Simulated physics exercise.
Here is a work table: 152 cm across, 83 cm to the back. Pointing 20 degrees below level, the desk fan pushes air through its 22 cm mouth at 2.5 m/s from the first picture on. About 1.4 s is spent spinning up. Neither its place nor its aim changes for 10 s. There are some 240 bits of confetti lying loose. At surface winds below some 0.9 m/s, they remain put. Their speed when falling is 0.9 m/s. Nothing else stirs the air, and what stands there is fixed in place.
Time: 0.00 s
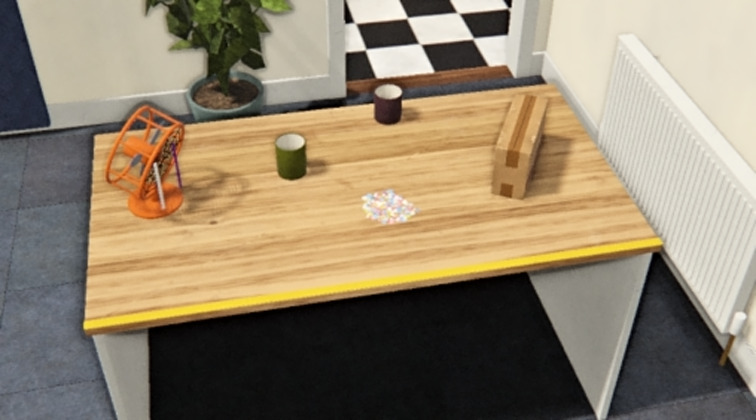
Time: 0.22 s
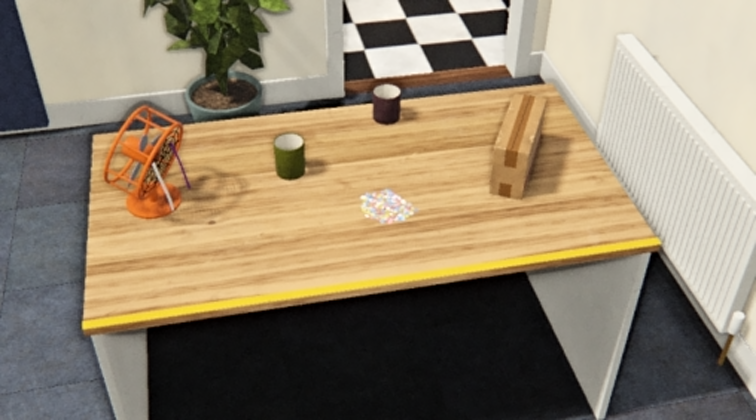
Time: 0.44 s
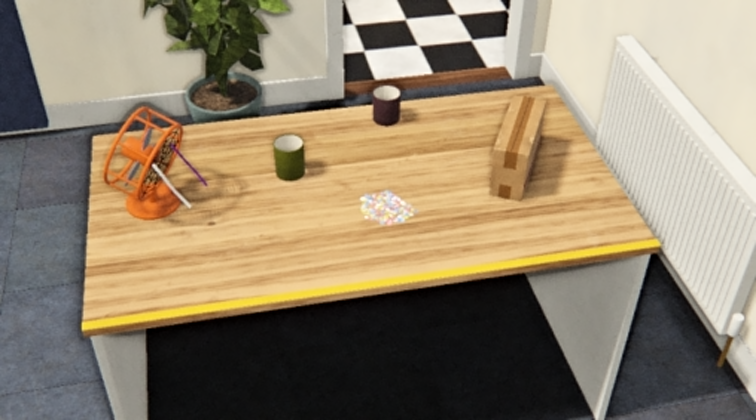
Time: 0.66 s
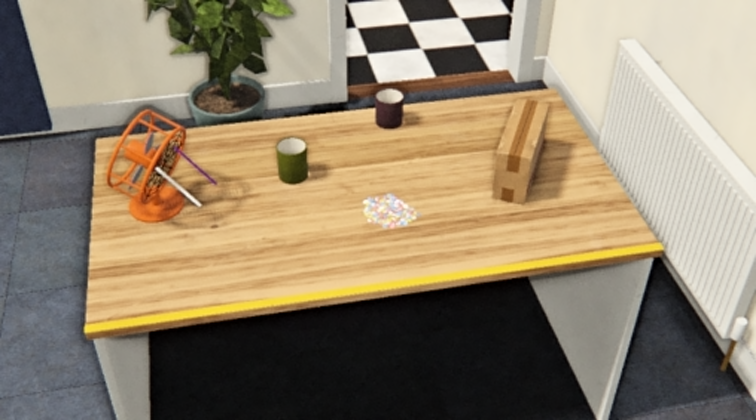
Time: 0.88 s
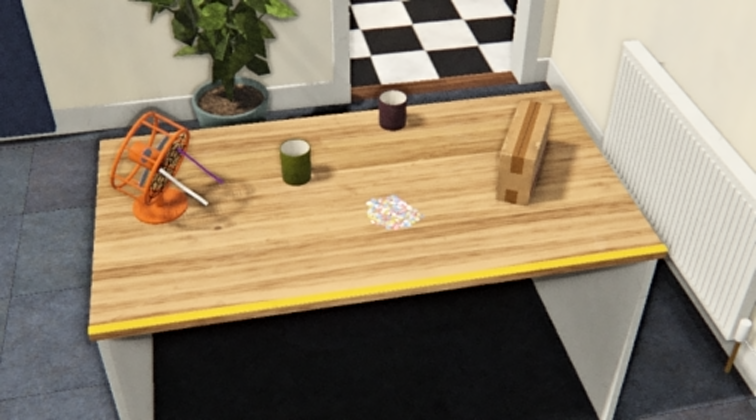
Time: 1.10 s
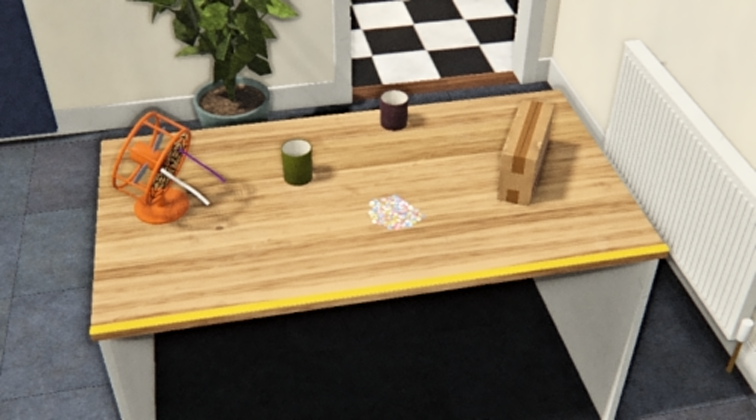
Ribbons fluttering from an orange desk fan on a wooden table, with loose confetti, two mugs and a cardboard box staying still.
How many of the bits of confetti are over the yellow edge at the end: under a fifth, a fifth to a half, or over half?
In the end fewer than one in five sit past the yellow edge.
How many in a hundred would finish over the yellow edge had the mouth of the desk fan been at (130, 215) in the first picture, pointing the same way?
The share would be near 0 %.
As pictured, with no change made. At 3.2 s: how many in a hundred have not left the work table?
Share at that time: Some 50 %.
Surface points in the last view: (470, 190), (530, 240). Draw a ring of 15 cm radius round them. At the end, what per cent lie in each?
15 %, 2 %.
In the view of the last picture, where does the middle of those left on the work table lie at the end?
The middle is around pixel (503, 178).
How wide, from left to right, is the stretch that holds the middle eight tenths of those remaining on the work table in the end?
Spread, left to right: Approx. 30 cm.
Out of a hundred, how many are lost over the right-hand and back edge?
50 % right-hand, 0 % back.
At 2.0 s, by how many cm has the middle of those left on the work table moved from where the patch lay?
The middle is some 35 cm from where it began.
After 2.0 s, 94 % are on the move or not yet settled, 2 % are over the yellow edge; the middle of those still in play is near (538, 215).
After 3.2 s, 50 % are on the move or not yet settled, 2 % are over the yellow edge; the middle of those still in play is near (504, 190).
After 5.5 s, 42 % are on the move or not yet settled, 2 % are over the yellow edge; the middle of those still in play is near (504, 190).
After 10.0 s, at the end, 2 % are over the yellow edge; the middle of those still in play is near (503, 178).
